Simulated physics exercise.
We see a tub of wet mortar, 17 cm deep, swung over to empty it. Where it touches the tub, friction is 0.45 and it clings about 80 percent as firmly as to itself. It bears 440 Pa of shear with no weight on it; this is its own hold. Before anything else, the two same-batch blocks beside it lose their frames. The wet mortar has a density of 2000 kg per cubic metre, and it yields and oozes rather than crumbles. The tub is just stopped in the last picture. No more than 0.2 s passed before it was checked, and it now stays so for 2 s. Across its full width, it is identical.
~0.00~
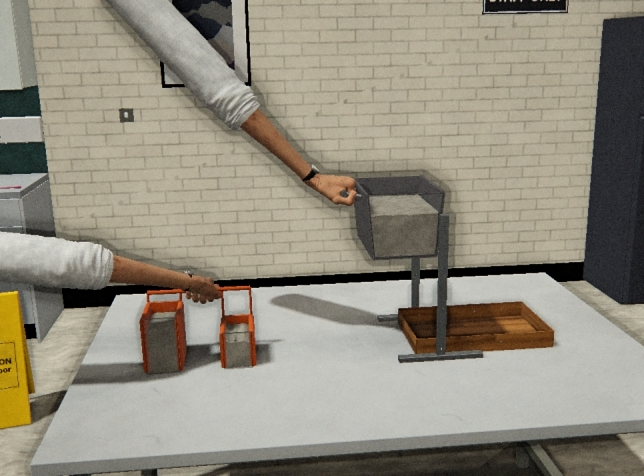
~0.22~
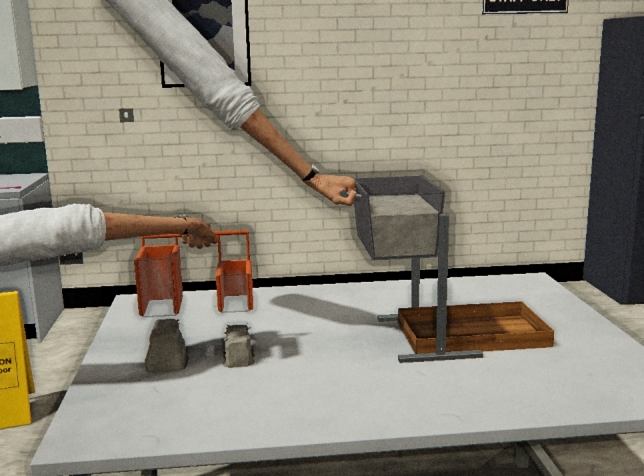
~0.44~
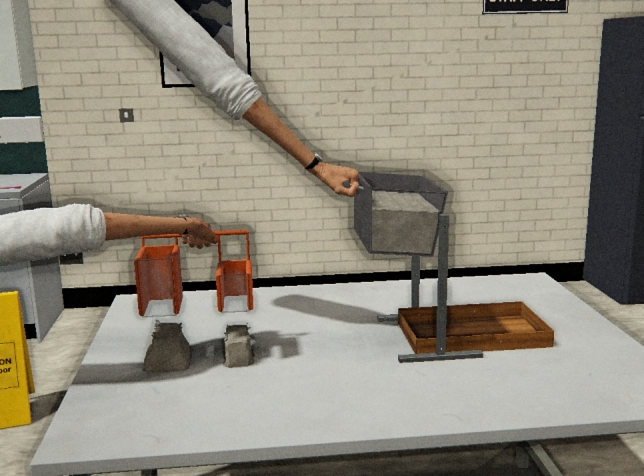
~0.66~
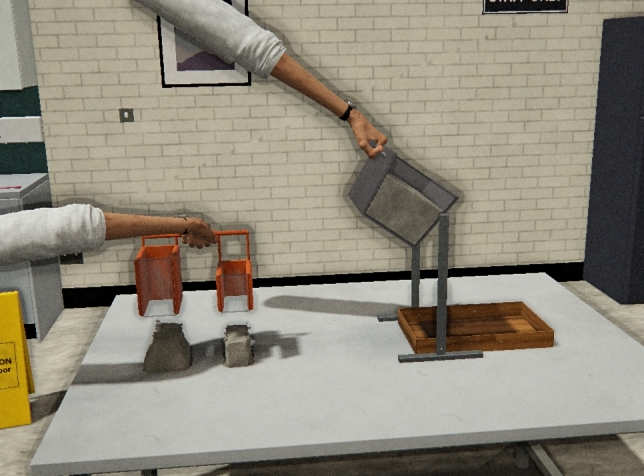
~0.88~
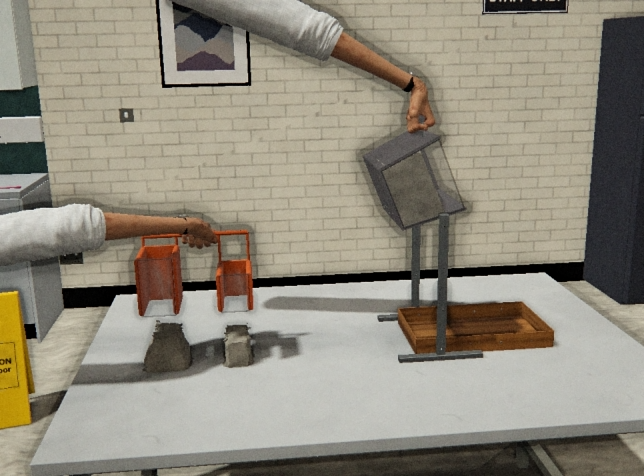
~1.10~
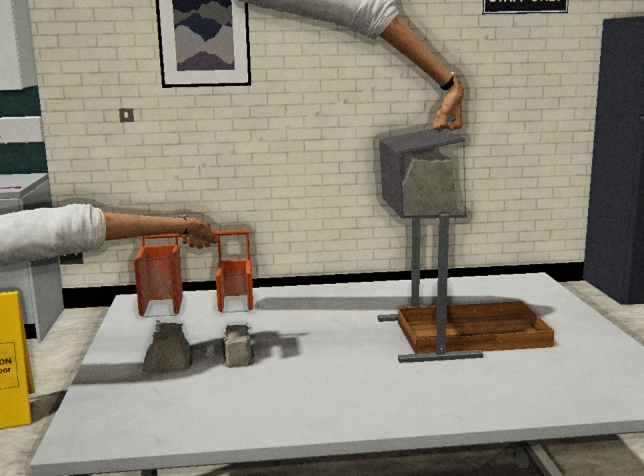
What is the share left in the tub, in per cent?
About 70 %.
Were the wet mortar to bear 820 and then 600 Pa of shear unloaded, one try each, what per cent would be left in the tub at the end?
About 100 % first, about 95 % second.
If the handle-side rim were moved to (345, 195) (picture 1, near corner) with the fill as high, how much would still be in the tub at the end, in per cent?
Near 45 per cent.
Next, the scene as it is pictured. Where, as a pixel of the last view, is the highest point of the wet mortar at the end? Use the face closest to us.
The highest point is near (443, 180) in the last picture.
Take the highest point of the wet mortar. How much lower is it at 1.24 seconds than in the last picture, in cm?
I reckon it's close to 2 cm.
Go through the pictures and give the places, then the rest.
Handle-side rim at (369, 195), tilt 0 degrees; top of the wet mortar at (435, 212); blocks stand 13 cm, 8.5 cm (left to right), in the first picture.
Handle-side rim at (369, 195), tilt 0 degrees; top of the wet mortar at (435, 212); blocks stand 11 cm, 8.4 cm (left to right), in the second picture.
Handle-side rim at (372, 188), tilt 6 degrees; top of the wet mortar at (377, 208); blocks stand 10 cm, 8.4 cm (left to right), in the third picture.
Handle-side rim at (397, 156), tilt 35 degrees; top of the wet mortar at (390, 177); blocks stand 10 cm, 8.3 cm (left to right), in the fourth picture.
Handle-side rim at (440, 140), tilt 68 degrees; top of the wet mortar at (422, 153); blocks stand 10 cm, 8.3 cm (left to right), in the fifth picture.
Handle-side rim at (464, 142), tilt 86 degrees; top of the wet mortar at (416, 160); blocks stand 10 cm, 8.3 cm (left to right), in the sixth picture.
After 1.24 s, the tub is at 87 degrees and holds 97 %.
After 1.41 s, the tub is at 87 degrees and holds 78 %.
After 1.58 s, the tub is at 87 degrees and holds 70 %.
After 1.75 s, the tub is at 87 degrees and holds 70 %.
After 3.10 s, at the end, the tub is at 87 degrees and holds 70 %.
